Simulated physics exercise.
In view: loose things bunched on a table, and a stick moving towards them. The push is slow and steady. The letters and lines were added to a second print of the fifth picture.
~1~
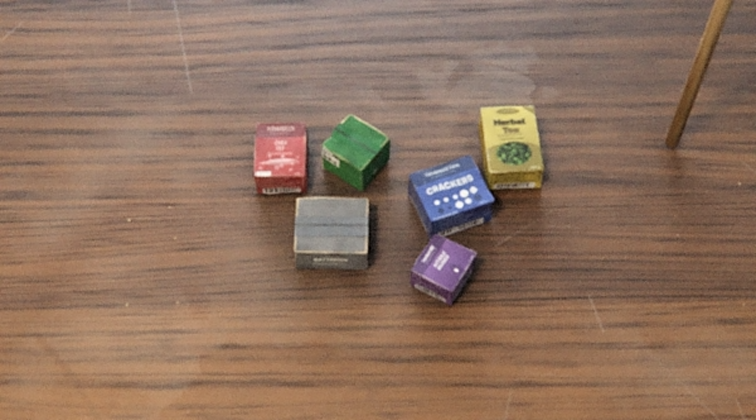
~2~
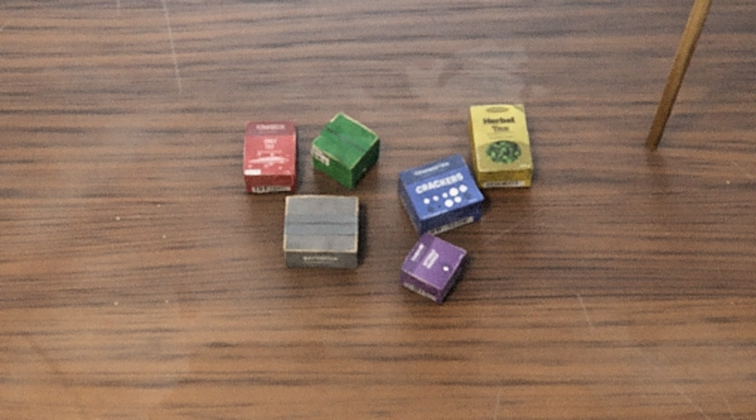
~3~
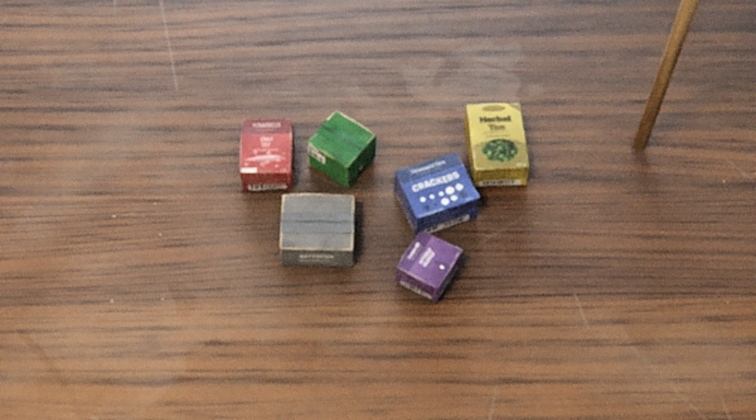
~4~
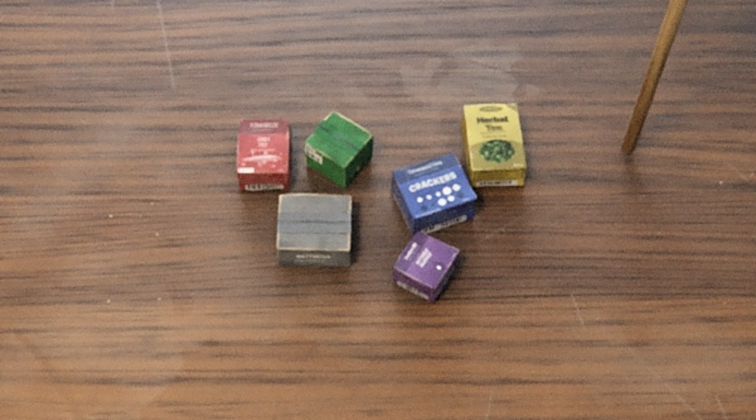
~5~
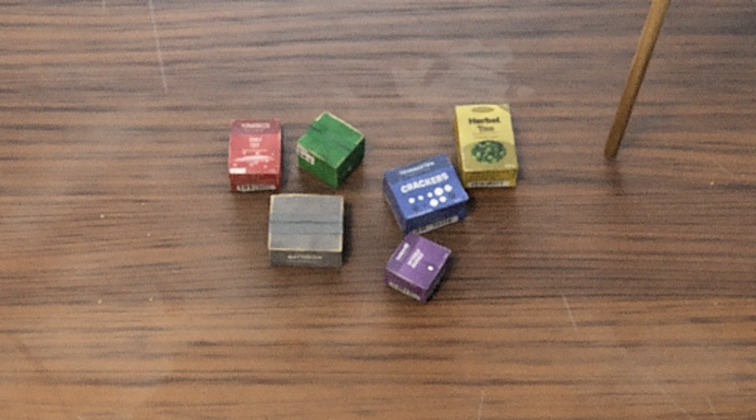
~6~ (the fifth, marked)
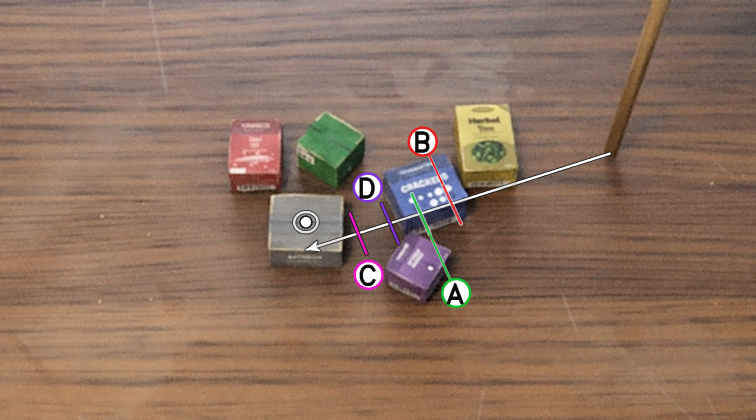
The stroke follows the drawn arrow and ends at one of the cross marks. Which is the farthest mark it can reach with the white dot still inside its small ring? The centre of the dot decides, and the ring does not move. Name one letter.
As far as tick A.
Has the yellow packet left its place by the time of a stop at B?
Yes.
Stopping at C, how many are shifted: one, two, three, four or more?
It has moved three.
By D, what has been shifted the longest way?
The blue packet has gone farthest.
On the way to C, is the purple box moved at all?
No.
On the marked copy, A at (421, 213); B at (452, 203); C at (358, 234); D at (390, 224); the arrow from (610, 154) to (306, 250); the white dot at (306, 222).
With A. Early on, foot of the stick (543, 175).
Further on, foot of the stick (475, 197); yellow packet (467, 144); blue packet (416, 196).
At the end, foot of the stick (421, 214); blue packet (379, 204); yellow packet (467, 143); the dot is still in its ring.
As for the rest, B keeps the dot in but is short; C shifts the dotted thing to (245, 234); D shifts the dotted thing to (279, 233).
